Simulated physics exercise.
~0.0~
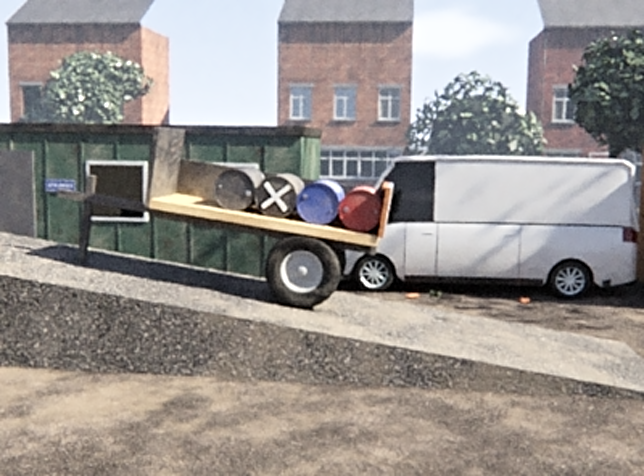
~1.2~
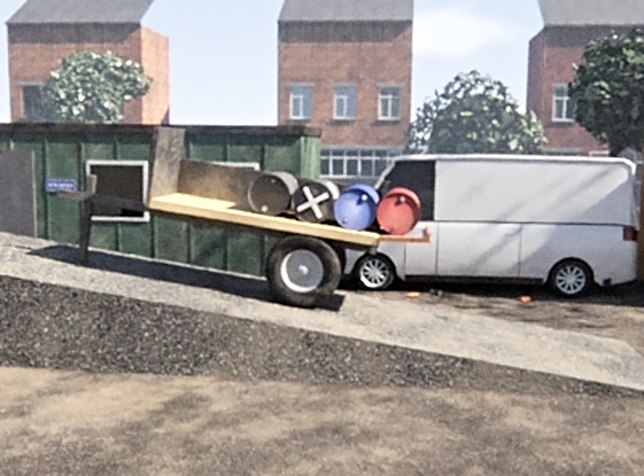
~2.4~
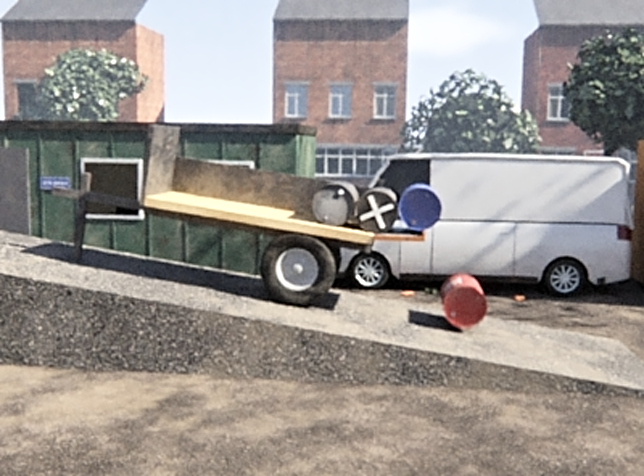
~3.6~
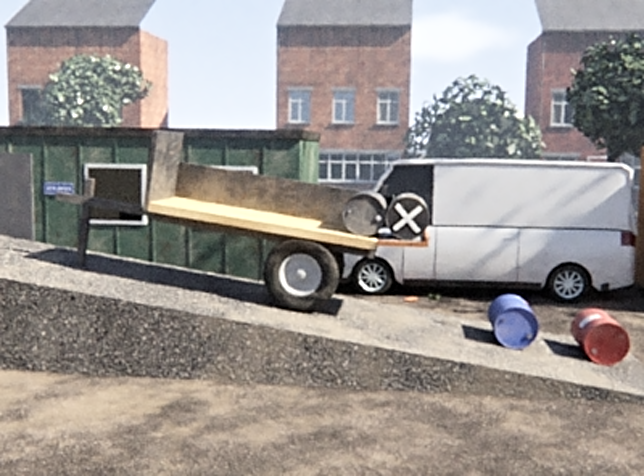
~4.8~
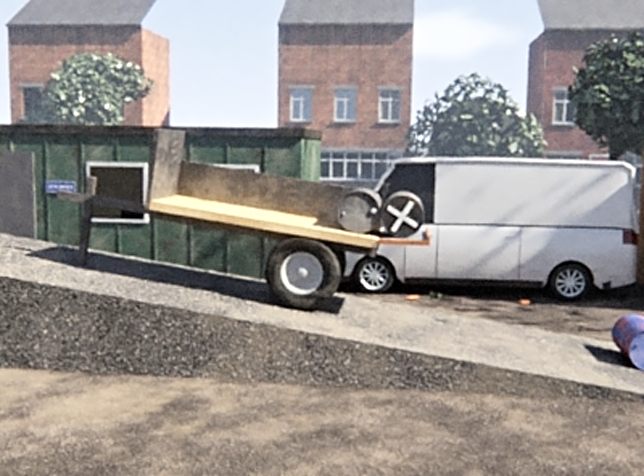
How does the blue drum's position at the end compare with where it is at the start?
At the start the blue drum sits on the trailer bed between the crossed drum and the red one. By the end it is off the trailer and down on the sloping ground at the far right edge of the view.
